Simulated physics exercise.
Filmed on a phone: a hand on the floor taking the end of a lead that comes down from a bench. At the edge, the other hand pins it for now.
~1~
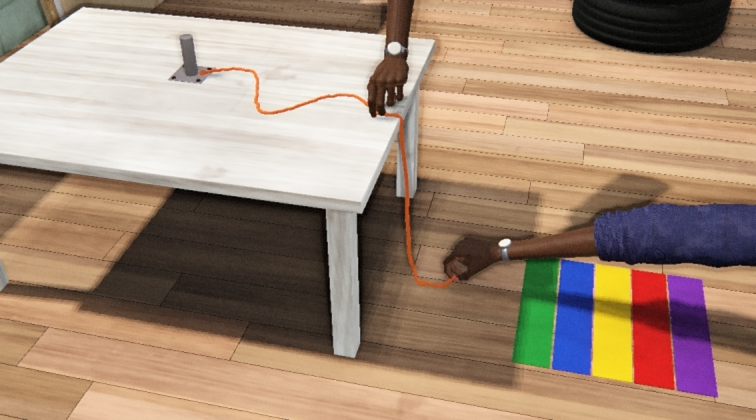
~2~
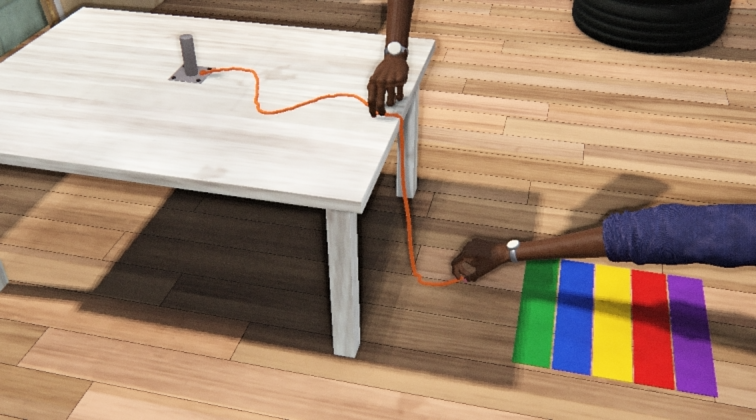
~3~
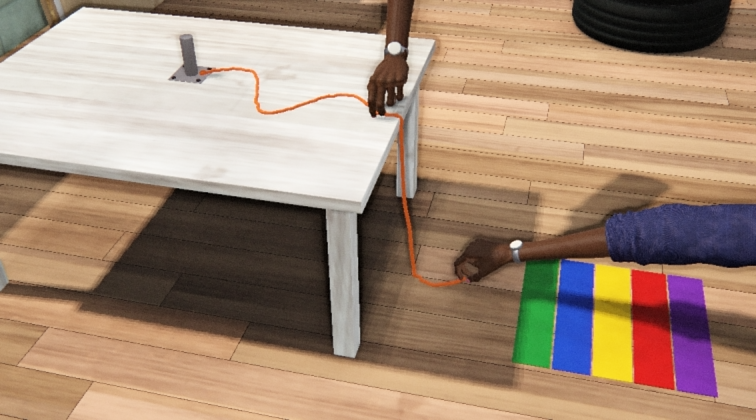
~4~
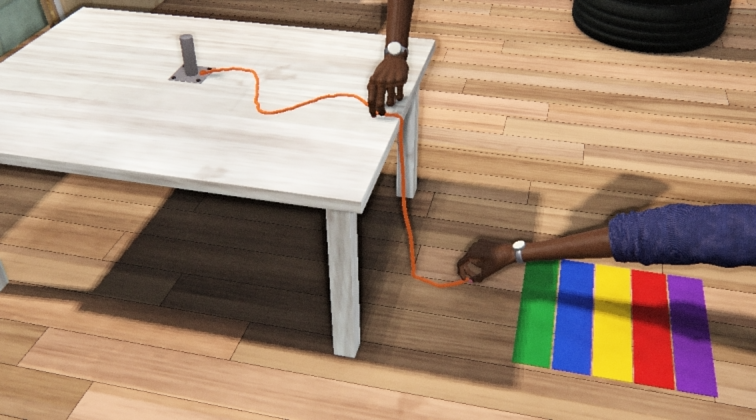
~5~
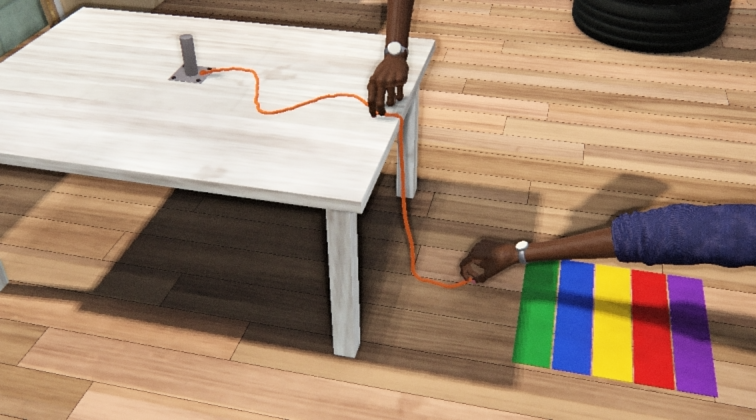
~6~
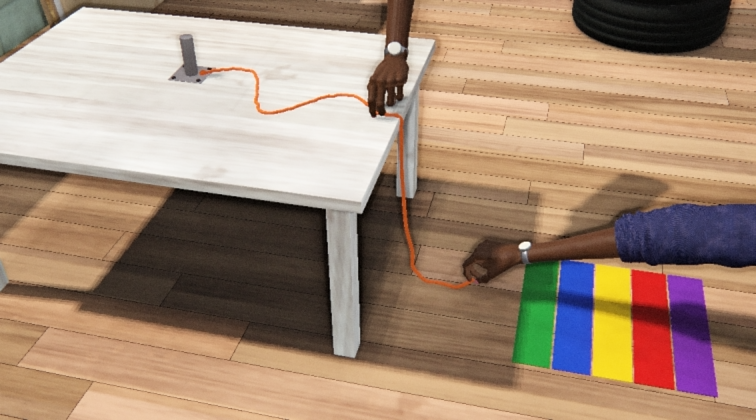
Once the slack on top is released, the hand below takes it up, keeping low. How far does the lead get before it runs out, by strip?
As far as the purple strip.
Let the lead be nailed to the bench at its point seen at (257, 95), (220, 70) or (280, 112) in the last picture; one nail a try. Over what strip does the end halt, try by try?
Red; purple; yellow.
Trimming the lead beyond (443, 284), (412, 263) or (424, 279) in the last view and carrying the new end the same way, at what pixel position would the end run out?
The pixels come out at around (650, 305), (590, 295) and (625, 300), one per try.
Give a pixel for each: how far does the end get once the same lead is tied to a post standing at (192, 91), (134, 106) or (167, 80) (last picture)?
Going by the last picture, roughly (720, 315), (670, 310) and (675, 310).
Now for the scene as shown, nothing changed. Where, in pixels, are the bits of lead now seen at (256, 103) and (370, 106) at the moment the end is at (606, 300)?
Near (311, 98) and (414, 164).
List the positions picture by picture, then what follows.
In the first picture, end (454, 277); green (533, 343); blue (573, 350); yellow (613, 356); red (653, 363); purple (695, 370).
In the second picture, end (462, 278); lead through (237, 69) (256, 103) (329, 96) (396, 117) (405, 194) (413, 263).
In the third picture, end (465, 278).
In the fourth picture, end (468, 279); lead through (237, 69) (256, 103) (329, 96) (396, 117) (403, 194) (413, 263).
In the fifth picture, end (471, 279).
In the sixth picture, end (473, 280); lead through (237, 69) (256, 103) (329, 96) (396, 117) (404, 194) (413, 263).
Early on, end near (606, 300); over yellow.
Midway, end near (662, 308); over red.
At the end of the slack, end near (697, 314); over purple. It gets as far as the purple strip.
